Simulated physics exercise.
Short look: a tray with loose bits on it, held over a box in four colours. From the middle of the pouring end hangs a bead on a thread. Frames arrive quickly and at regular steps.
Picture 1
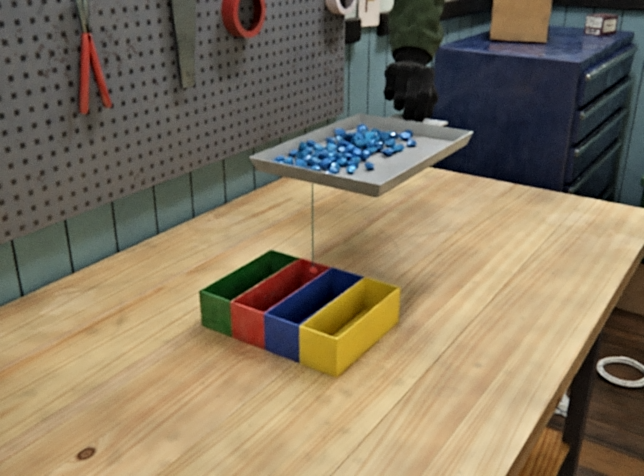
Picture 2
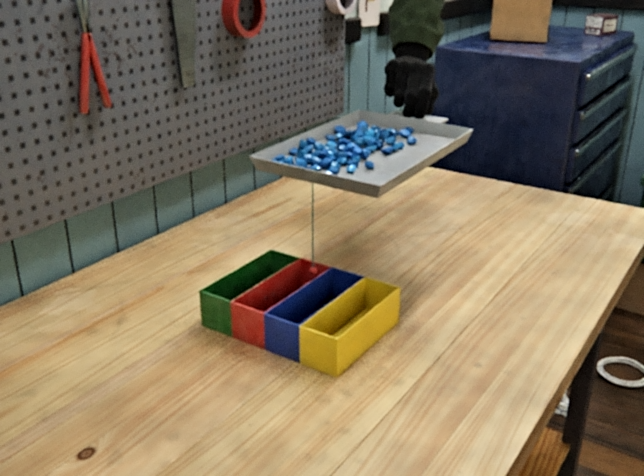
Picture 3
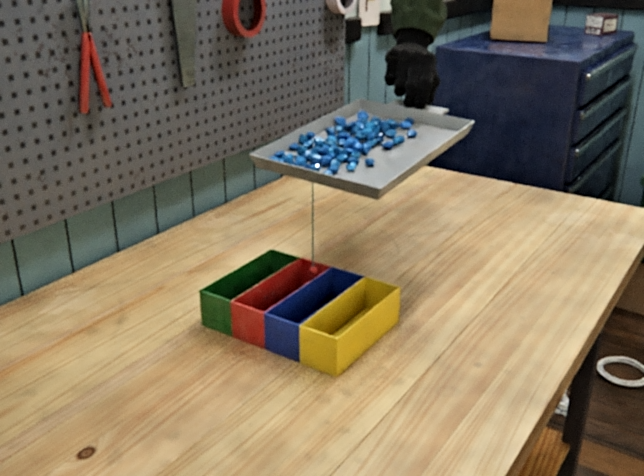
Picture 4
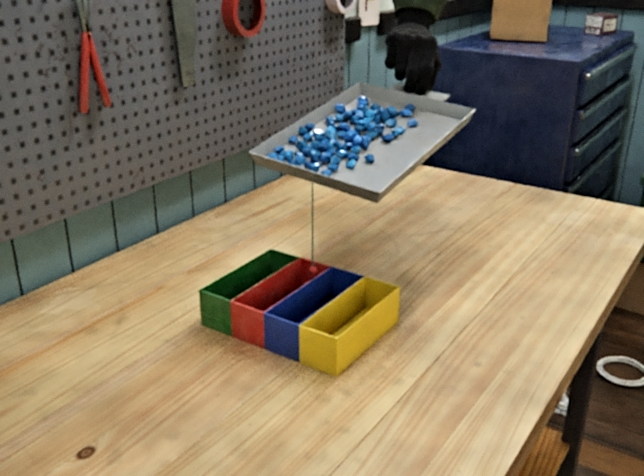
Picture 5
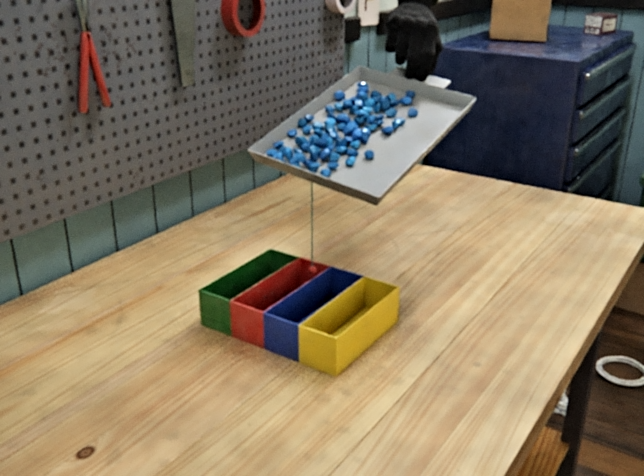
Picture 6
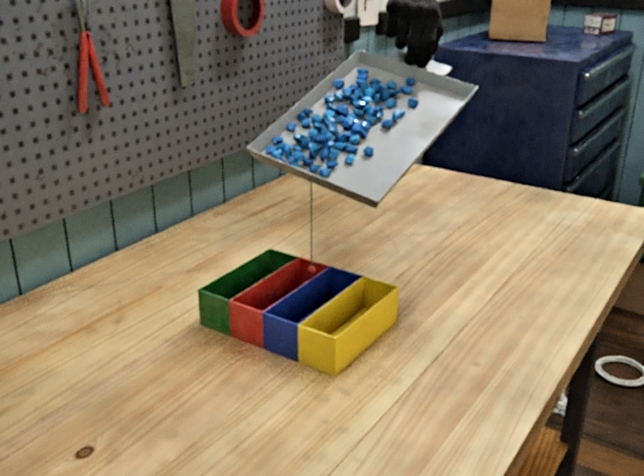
A gray tray of small blue stones, held at its far edge by a black-gloved hand, tilts gradually above a wooden workbench in a workshop, seen from a raised, steady viewpoint. Below it sits an open box with green, red, blue and yellow compartments from left to right, near a tool-hung pegboard and blue drawers. The hand raises the far edge, the near edge slants slightly down rightward, and the stones shift a little on the tray.
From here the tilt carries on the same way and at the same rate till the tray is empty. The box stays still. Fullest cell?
Fullest: Yellow.
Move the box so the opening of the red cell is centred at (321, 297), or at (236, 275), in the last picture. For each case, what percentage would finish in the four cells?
Estimate: 100 % first, 10 % second.
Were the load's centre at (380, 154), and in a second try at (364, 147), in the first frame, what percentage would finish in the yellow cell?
It comes to about 60 per cent the first time and about 50 per cent the second.
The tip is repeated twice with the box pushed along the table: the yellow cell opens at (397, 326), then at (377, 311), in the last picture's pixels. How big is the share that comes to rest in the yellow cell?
20 %, 50 %.
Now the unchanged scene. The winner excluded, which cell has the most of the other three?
Rank 2: The blue one.
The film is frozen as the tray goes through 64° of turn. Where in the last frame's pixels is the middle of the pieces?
Its middle sits at about pixel (352, 168).
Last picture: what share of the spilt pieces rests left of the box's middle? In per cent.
Roughly 10 percent.
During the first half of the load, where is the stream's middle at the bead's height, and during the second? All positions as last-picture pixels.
About (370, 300), and after that about (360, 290).
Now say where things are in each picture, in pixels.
The first picture shows corners of the pouring end at (256, 156) and (378, 182), level; middle of the load at (342, 150), aquarium stones; bead on its thread at (313, 271); green cell at (216, 310); red cell at (248, 322); blue cell at (282, 334); yellow cell at (319, 348).
The second picture shows corners of the pouring end at (257, 156) and (378, 183), level; middle of the load at (342, 148).
The third picture shows corners of the pouring end at (256, 154) and (378, 185), tipped barely, lowest at the right corner; middle of the load at (343, 142).
The fourth picture shows corners of the pouring end at (256, 151) and (377, 189), tipped a little, lowest at the right corner; middle of the load at (342, 134).
The fifth picture shows corners of the pouring end at (255, 149) and (377, 192), tipped clearly, lowest at the right corner; middle of the load at (342, 127).
The sixth picture shows corners of the pouring end at (254, 147) and (376, 196), tipped clearly, lowest at the right corner; middle of the load at (341, 119); green cell at (215, 309); red cell at (247, 321); blue cell at (281, 333); yellow cell at (317, 347).
Soon, tray tipped steeply; nearly all on the tray; a stray few falling or outside the box.
A while on, tray tipped past a quarter turn; a small part on the tray; about a quarter in the yellow cell; a small part in the blue cell; about half falling or outside the box.
Towards the end, tray tipped past a quarter turn; about half in the yellow cell; a small part in the blue cell; about a third falling or outside the box.
Finally, tray tipped past a quarter turn; about half in the yellow cell; a small part in the blue cell; none in the red cell; none in the green cell; about a third outside the box.
